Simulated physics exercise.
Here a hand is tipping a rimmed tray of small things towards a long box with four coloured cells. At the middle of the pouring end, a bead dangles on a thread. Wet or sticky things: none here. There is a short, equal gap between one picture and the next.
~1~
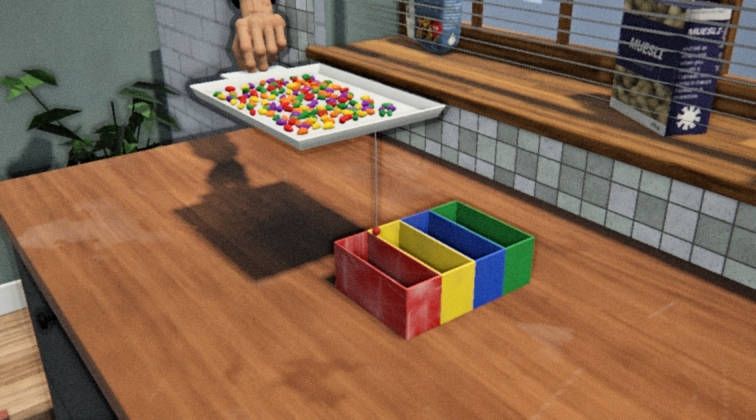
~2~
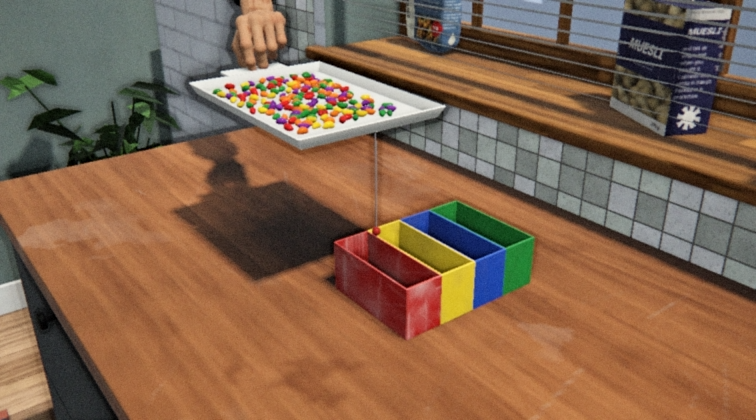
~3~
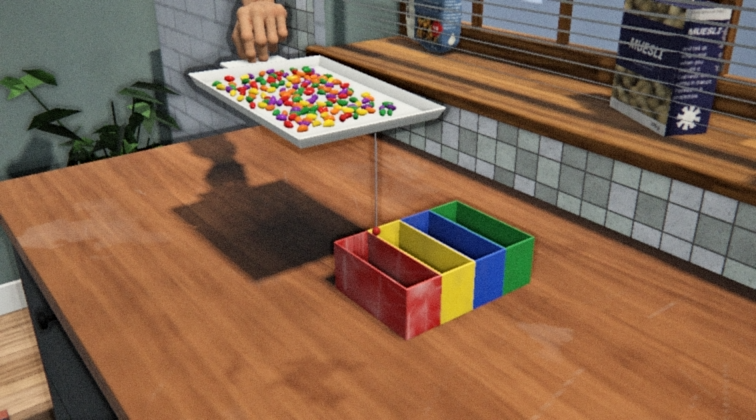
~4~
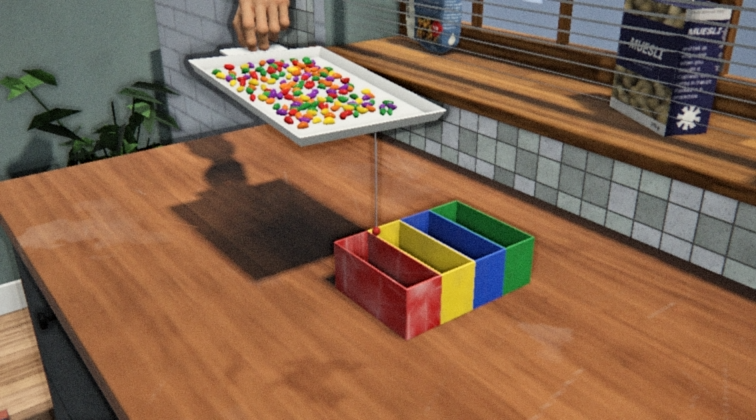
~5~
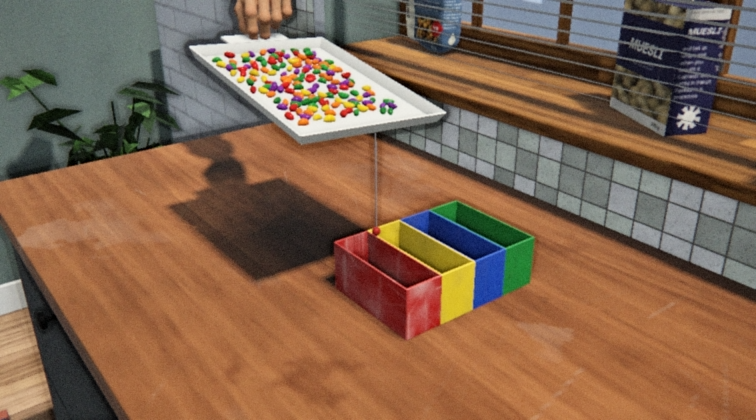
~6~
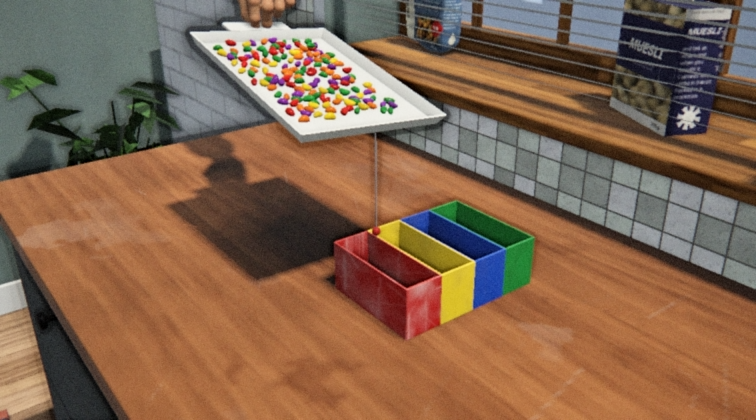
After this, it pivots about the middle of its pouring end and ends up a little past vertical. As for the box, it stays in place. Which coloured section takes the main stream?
The blue section takes it.
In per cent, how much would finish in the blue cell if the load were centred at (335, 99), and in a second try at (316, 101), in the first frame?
In turn 50 and 50 in a hundred.
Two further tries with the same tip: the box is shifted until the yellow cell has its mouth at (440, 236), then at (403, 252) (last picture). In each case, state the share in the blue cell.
30 and 40 %.
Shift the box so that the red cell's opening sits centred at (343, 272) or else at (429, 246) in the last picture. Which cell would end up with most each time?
So the first one goes to the green cell and the second to the cell in yellow.
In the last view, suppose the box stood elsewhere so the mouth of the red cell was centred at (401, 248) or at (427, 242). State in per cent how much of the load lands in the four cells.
You'd see around 100 per cent and then around 90 per cent.
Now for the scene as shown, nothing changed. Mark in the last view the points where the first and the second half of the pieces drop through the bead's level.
Near (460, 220) to start, and near (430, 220) afterwards.
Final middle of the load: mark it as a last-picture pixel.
Centre at rest, last view: Approx. (455, 280).
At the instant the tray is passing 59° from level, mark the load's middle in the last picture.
Look around (423, 136) in the last picture.
Shortly afterwards, tray tipped steeply; near half on the tray; a little in the blue cell; a little in the green cell; a little in the yellow cell; only a few in the red cell; near a quarter falling or outside the box.
Next, tray tipped right over; near half in the blue cell; near a quarter in the yellow cell; near a quarter in the green cell; a little in the red cell; only a few falling or outside the box.
Some moments later, tray tipped past a quarter turn; near half in the blue cell; near a quarter in the yellow cell; near a quarter in the green cell; a little in the red cell; only a few falling or outside the box.
In the end, tray tipped past a quarter turn; near half in the blue cell; near a quarter in the yellow cell; near a quarter in the green cell; a little in the red cell; only a few outside the box.
